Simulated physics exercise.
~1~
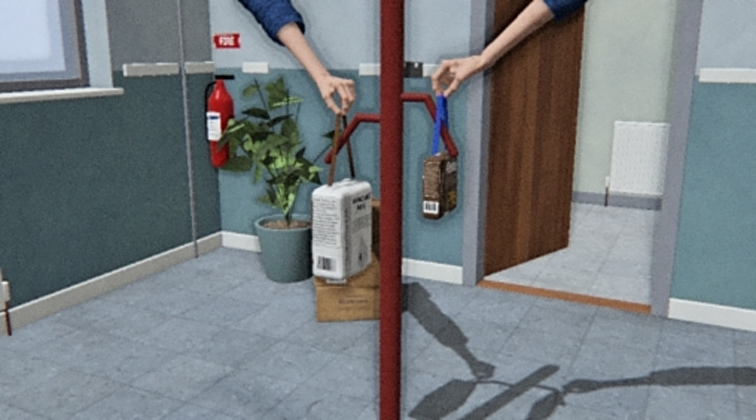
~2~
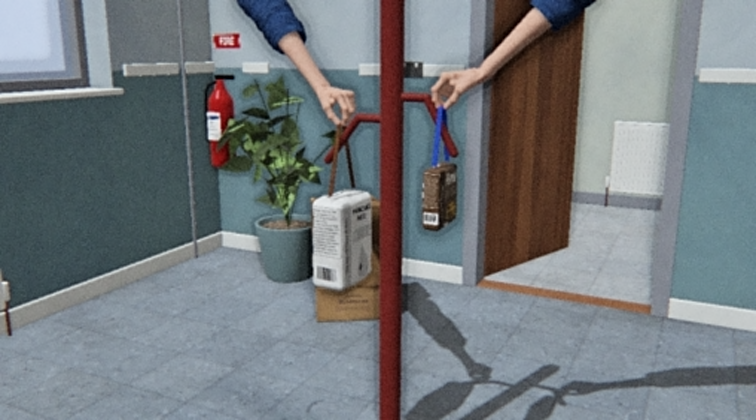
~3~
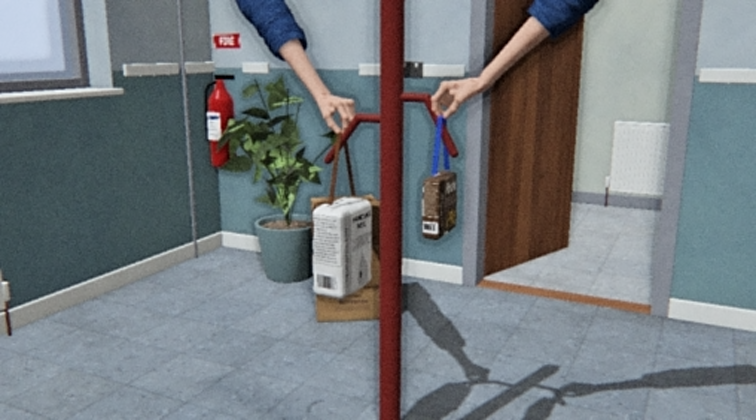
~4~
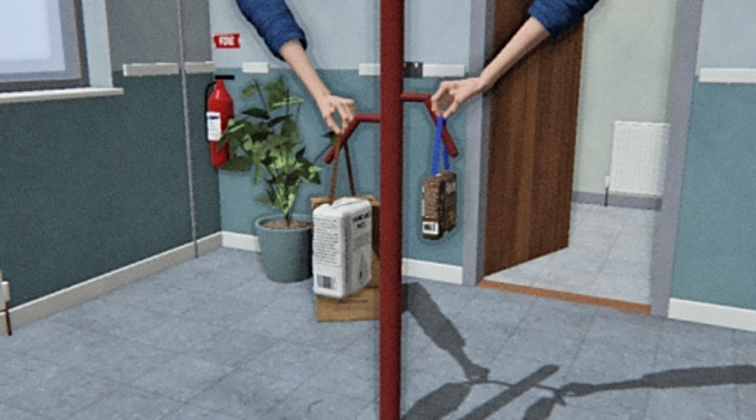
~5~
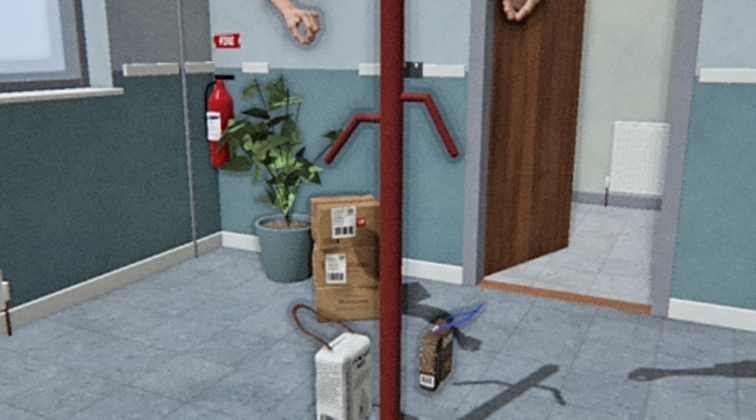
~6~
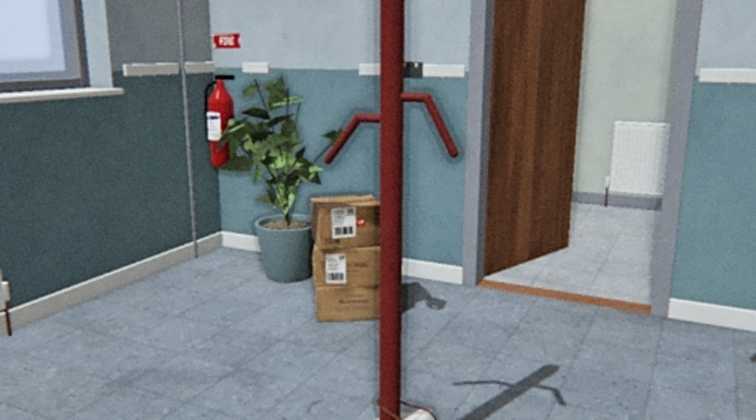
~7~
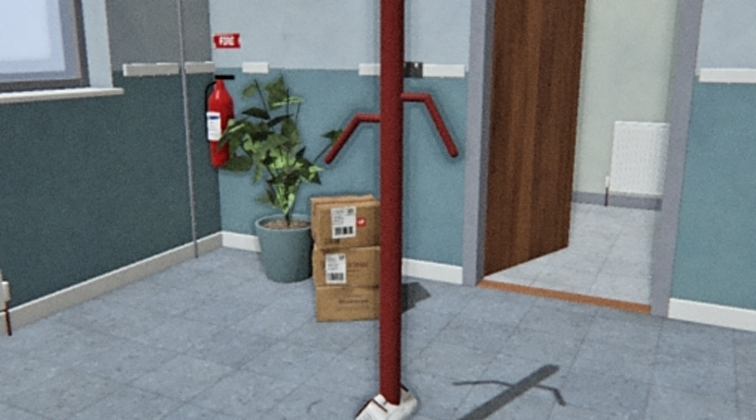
A white sack on a brown loop and a smaller brown pouch on a blue loop hang from two hands, either side of a red post with two angled pegs, seen by a still camera in a teal-walled room. A fire extinguisher, potted plant and stacked boxes stand behind, with an open wooden door to the right. The hands lower both items slightly, pause, then let go and withdraw upward. Both items drop to the floor. The pouch goes out of sight, while the sack tips over and ends leaning at the post's foot, the pegs empty.
